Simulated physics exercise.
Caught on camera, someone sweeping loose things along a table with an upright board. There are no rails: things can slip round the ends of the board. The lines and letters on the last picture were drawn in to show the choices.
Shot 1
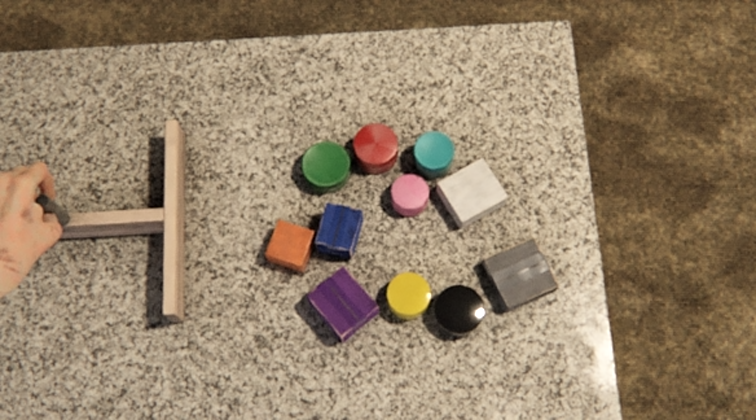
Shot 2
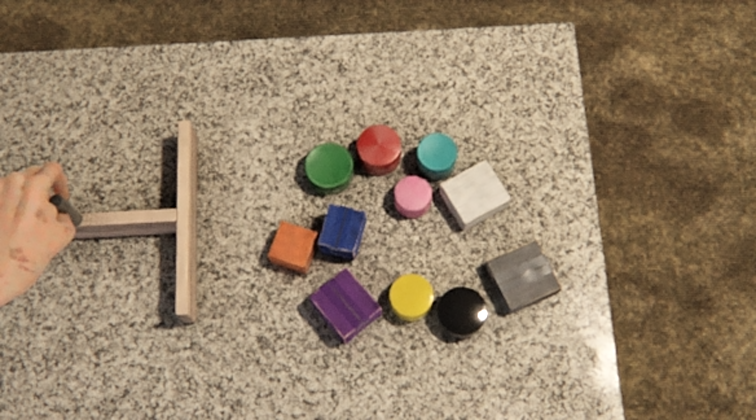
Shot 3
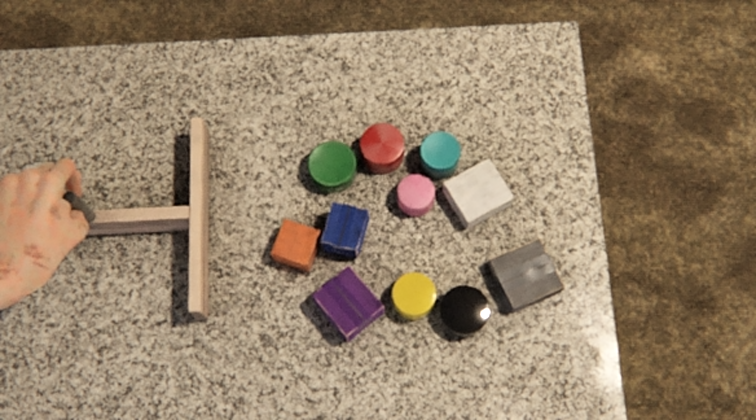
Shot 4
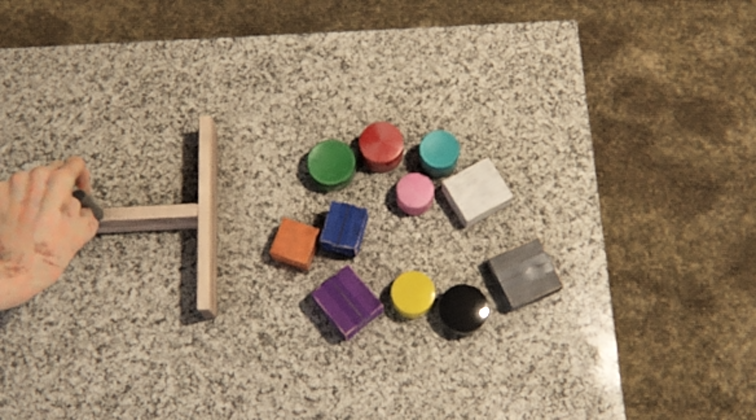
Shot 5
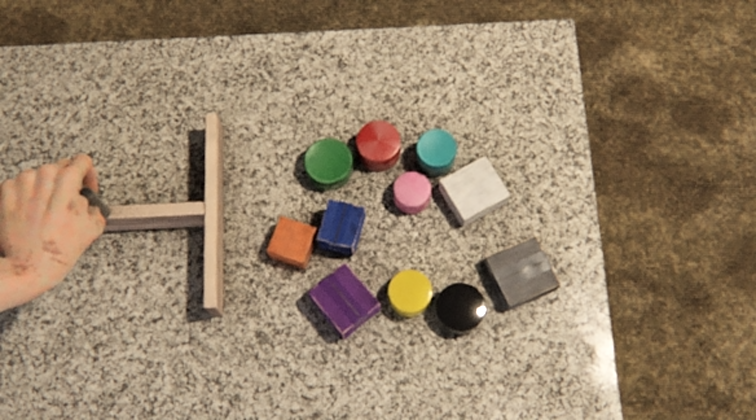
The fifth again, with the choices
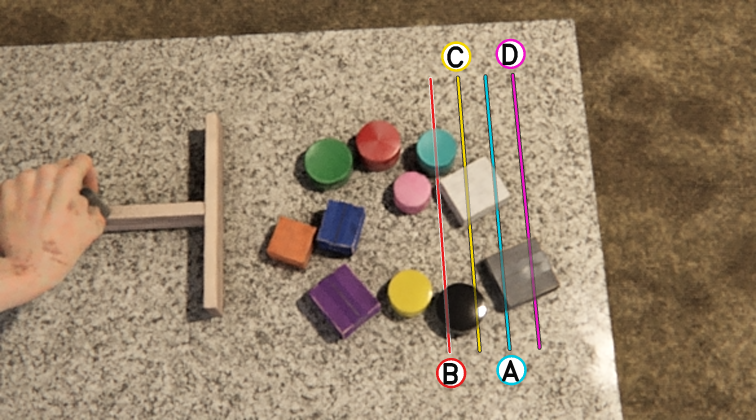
The clip shows a hand sliding an upright wooden board a short way rightward across a speckled tabletop toward a group of colourful round and square pieces, which stay in place while a gap remains between them and the board.
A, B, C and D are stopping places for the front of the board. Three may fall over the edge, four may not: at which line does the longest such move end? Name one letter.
As far as mark D.
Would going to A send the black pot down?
No.
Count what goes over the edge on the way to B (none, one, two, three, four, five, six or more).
The count is none.
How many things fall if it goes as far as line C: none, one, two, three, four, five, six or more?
In all, none.
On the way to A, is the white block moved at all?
Yes.
On the marked copy, A at (497, 206); B at (440, 209); C at (468, 208); D at (526, 205).
Following D. Soon after the start, board (323, 202); red tin (394, 143); purple box (369, 305).
Later, board (438, 196); grey box (576, 264); white block (539, 183).
In the end, board (525, 192); white block over the edge; grey box (606, 267); one fallen.
As for the rest, A is within the limit but short; B is within the limit but short; C is within the limit but short.
